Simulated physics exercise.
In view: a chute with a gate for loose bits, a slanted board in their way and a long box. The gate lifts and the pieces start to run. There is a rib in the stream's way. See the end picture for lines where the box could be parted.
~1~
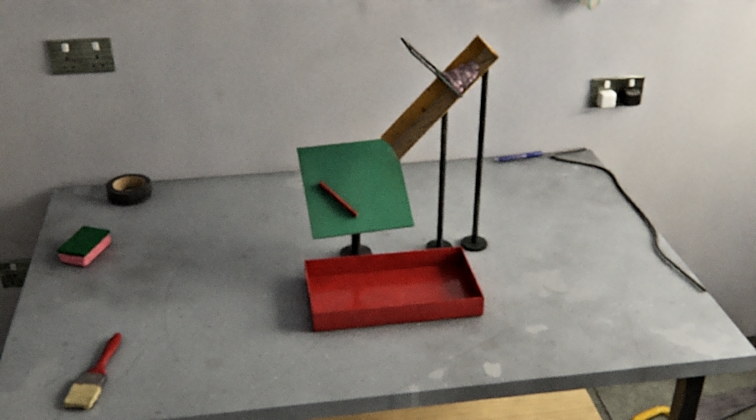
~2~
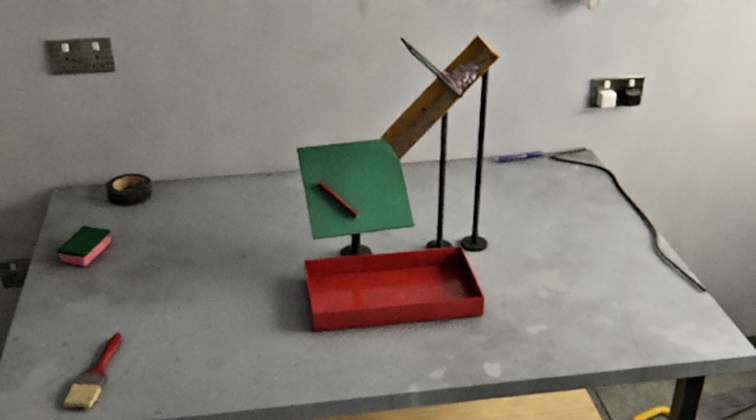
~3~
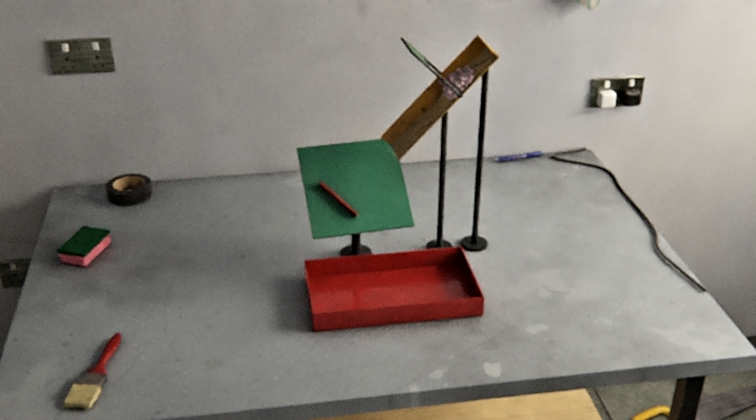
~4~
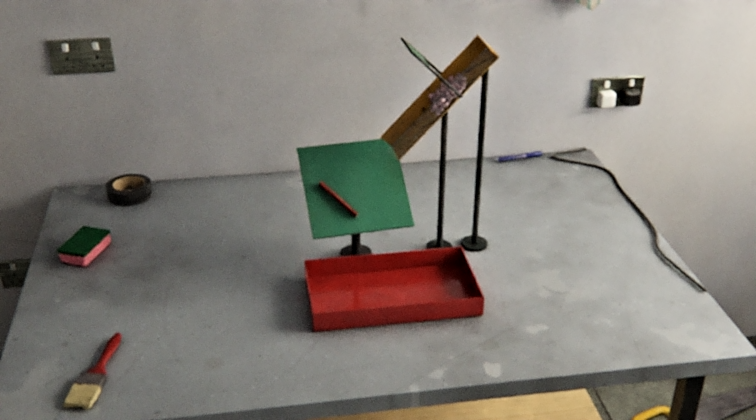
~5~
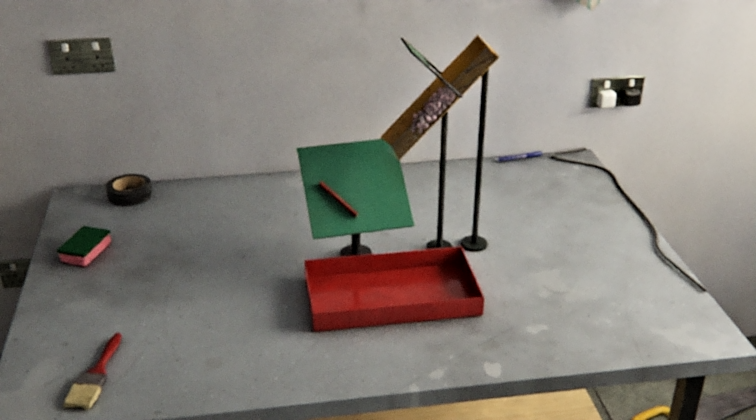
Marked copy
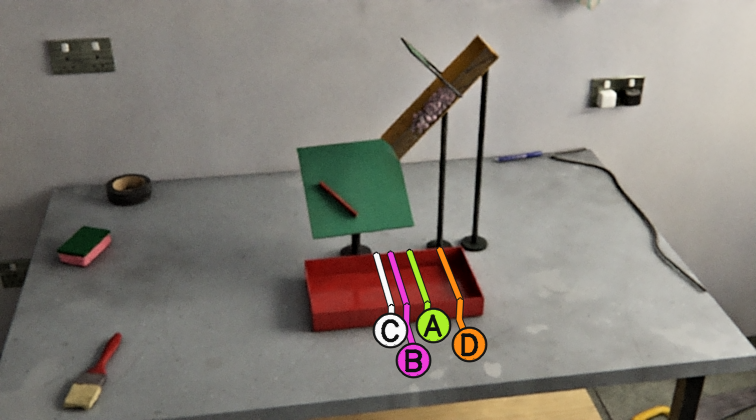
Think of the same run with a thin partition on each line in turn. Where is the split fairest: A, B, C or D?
Take C.
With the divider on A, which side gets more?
More lands on the left.
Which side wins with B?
The left side.
On the marked copy, line A crosses the front rim at (427, 303); line B crosses the front rim at (406, 305); line C crosses the front rim at (391, 306); line D crosses the front rim at (460, 299).
For line A, of what is caught, nearly all on the left of the divider, a stray few on the right.
For line B, of what is caught, most on the left of the divider, a small part on the right.
For line C, of what is caught, about a third on the left of the divider, about two thirds on the right.
For line D, of what is caught, nearly all on the left of the divider, a stray few on the right.
